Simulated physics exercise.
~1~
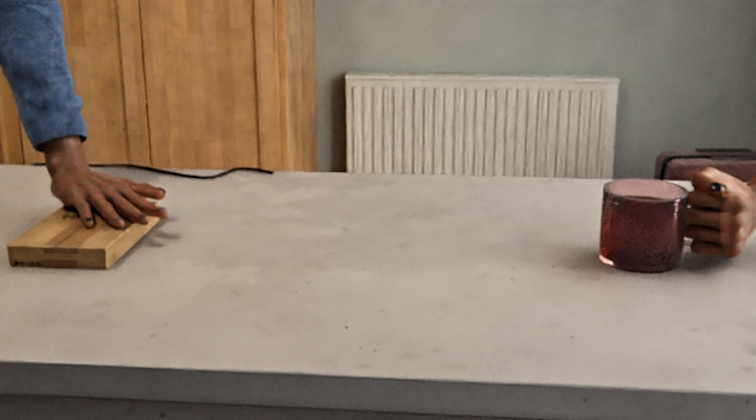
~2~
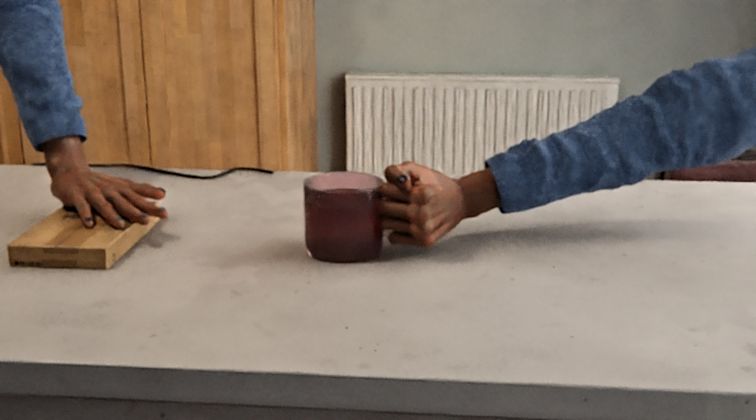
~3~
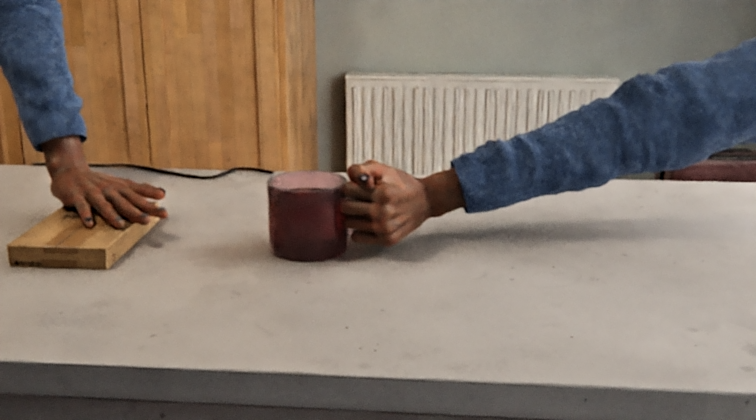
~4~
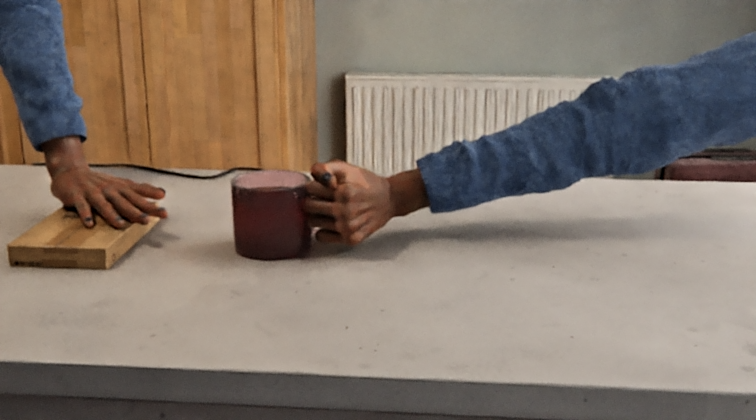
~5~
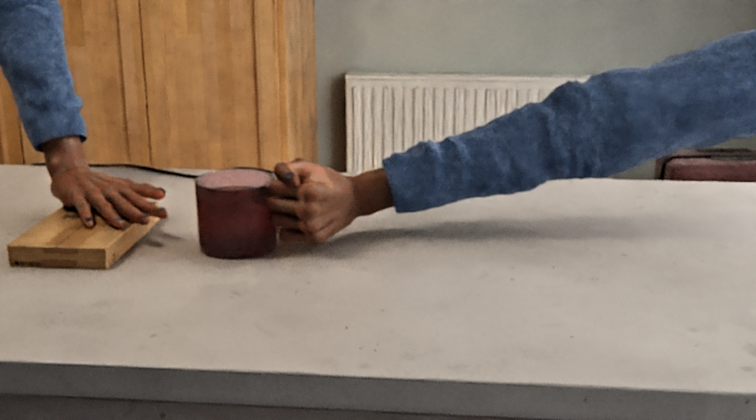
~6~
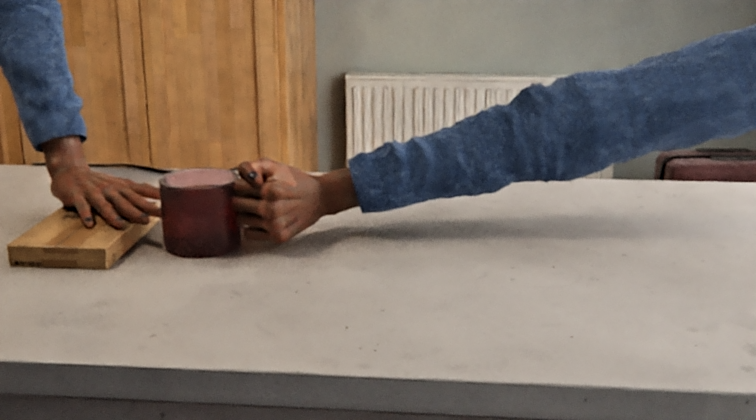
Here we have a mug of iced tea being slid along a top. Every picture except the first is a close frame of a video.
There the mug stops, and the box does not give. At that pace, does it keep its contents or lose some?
It splashes over.
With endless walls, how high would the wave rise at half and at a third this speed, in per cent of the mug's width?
You'd see close to 25 per cent of the width first and close to 15 per cent after.
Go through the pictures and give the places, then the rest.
At rest; mug (643, 221) about three quarters full; box (89, 232), in the first picture.
Under way; mug about three quarters full, surface at (343, 199), in the second picture.
On by 35 px; mug (308, 212) about three quarters full, in the third picture.
On by 35 px; mug about three quarters full, surface at (272, 197), in the fourth picture.
On by 35 px; mug (237, 210) about three quarters full, in the fifth picture.
On by 35 px; mug about three quarters full, surface at (200, 195); box (89, 232), in the sixth picture.
Shortly, the mug meets the box.
Then, the iced tea surges up the wall; it has lost some.
At the finish, the mug stands at the box; it has lost some.
